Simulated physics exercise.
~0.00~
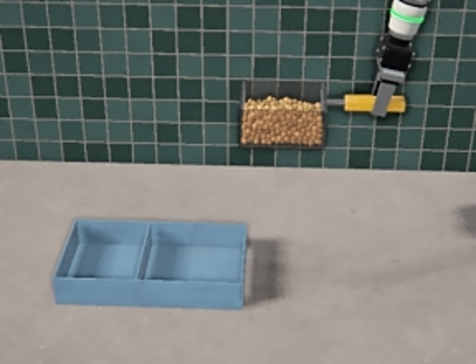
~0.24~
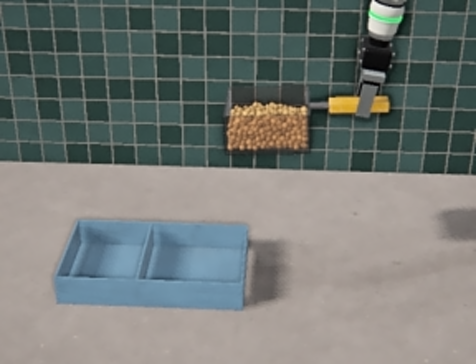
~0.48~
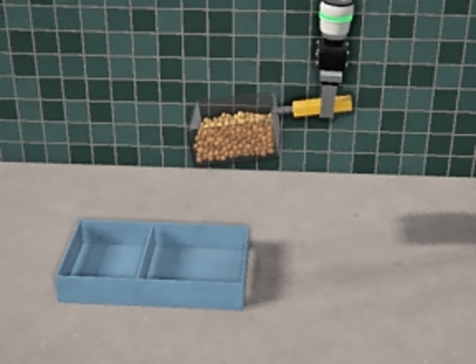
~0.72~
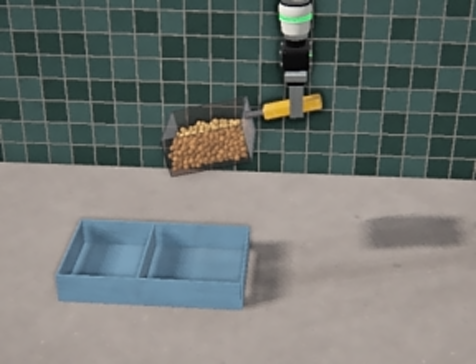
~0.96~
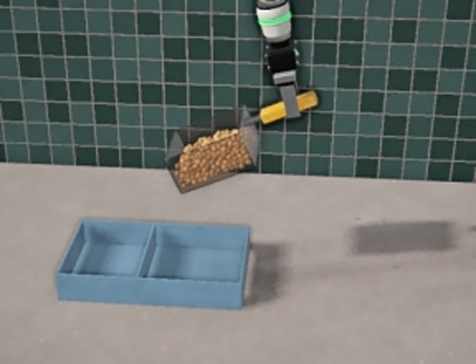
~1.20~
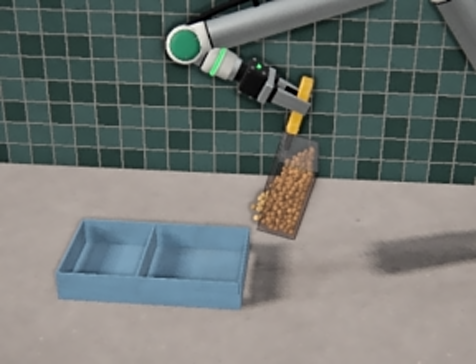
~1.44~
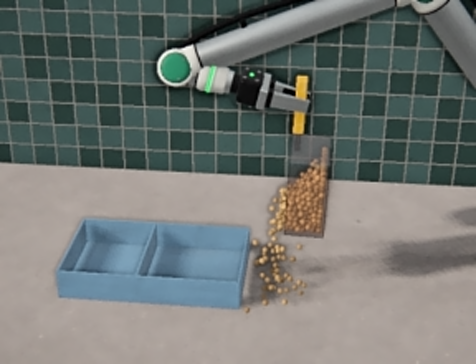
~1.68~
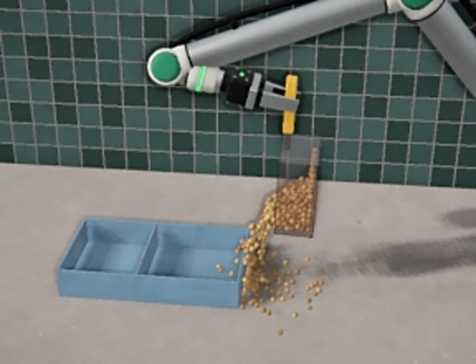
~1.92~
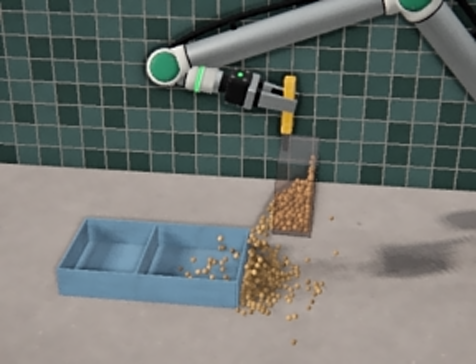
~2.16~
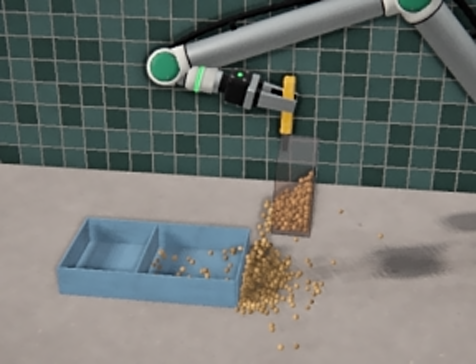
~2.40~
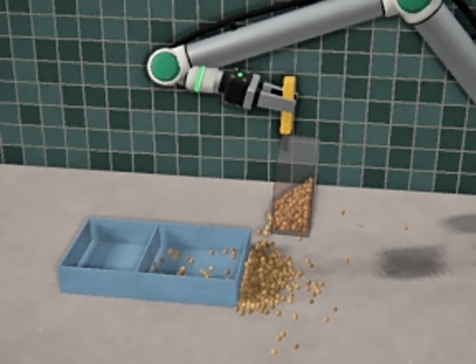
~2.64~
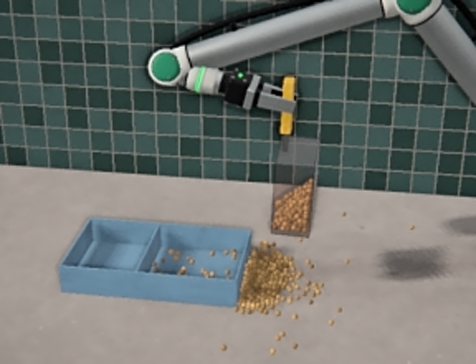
A robot arm carried a clear box of chickpeas left toward a divided blue tray, then swung back right and tipped it upright, spilling most of what poured out onto the table beside the tray, with some landing inside and plenty still in the box.
